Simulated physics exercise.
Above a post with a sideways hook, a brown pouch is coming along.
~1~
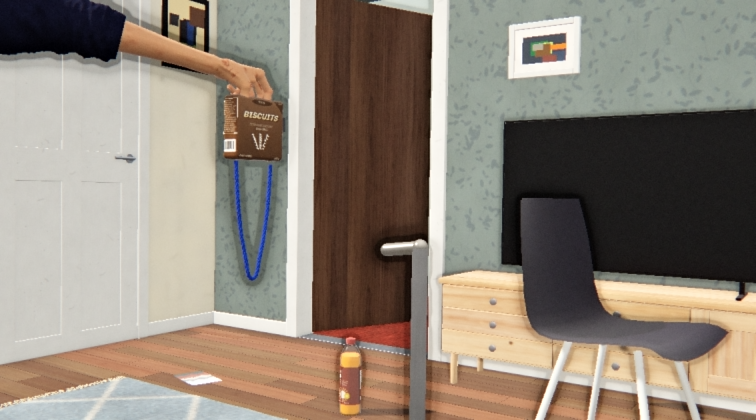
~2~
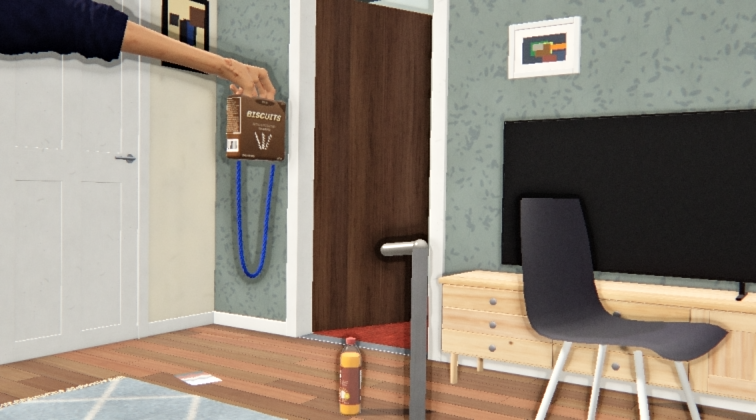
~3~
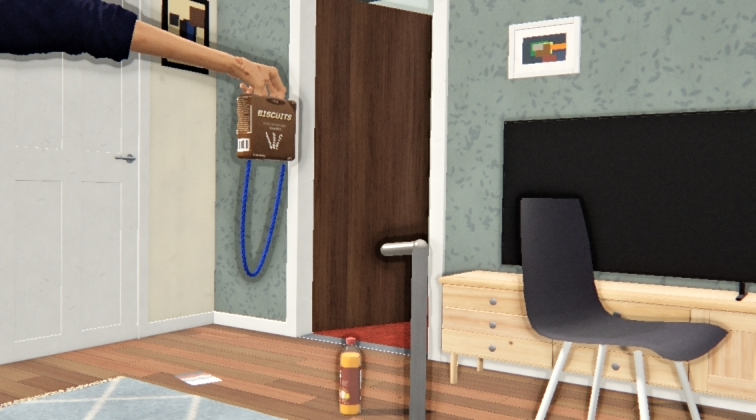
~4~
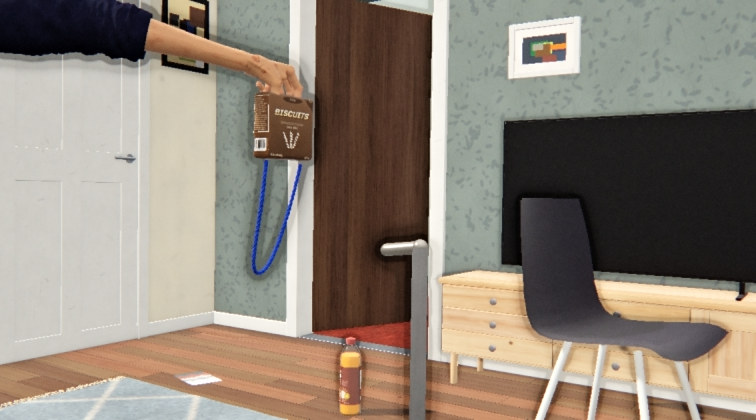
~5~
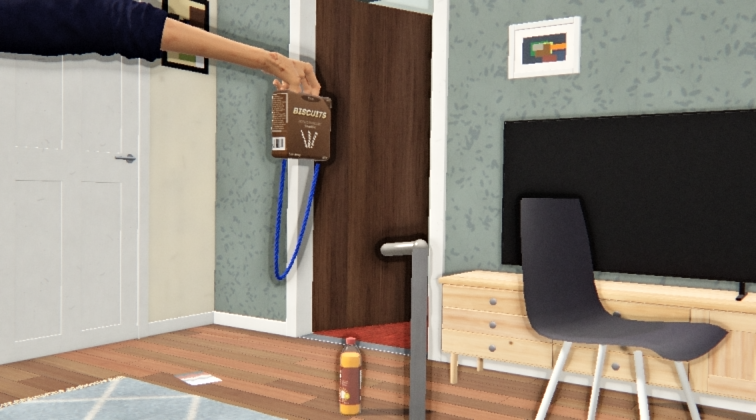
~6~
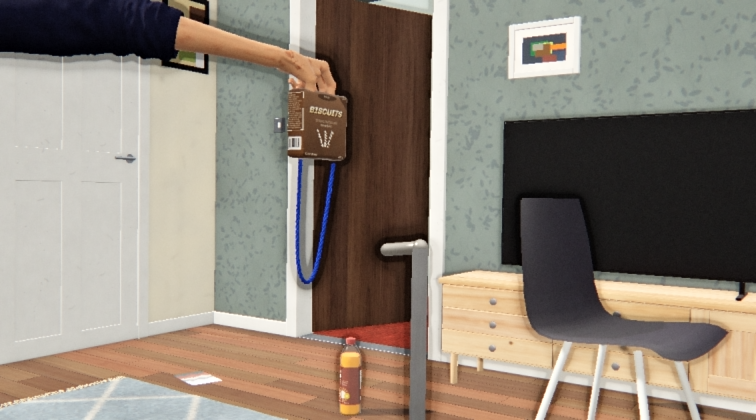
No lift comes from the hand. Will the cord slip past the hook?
Looks to me like it'll be yanked back at the post.
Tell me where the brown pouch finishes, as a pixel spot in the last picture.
It ends up near (508, 116).
Then, 0.36 s on from there, pouch nearing the post near (369, 123).
Then, 0.84 s on from there, pouch over the post near (445, 119).
In the end, pouch past the post near (508, 116); loop tight round the post, hand stopped. The brown pouch gets caught.
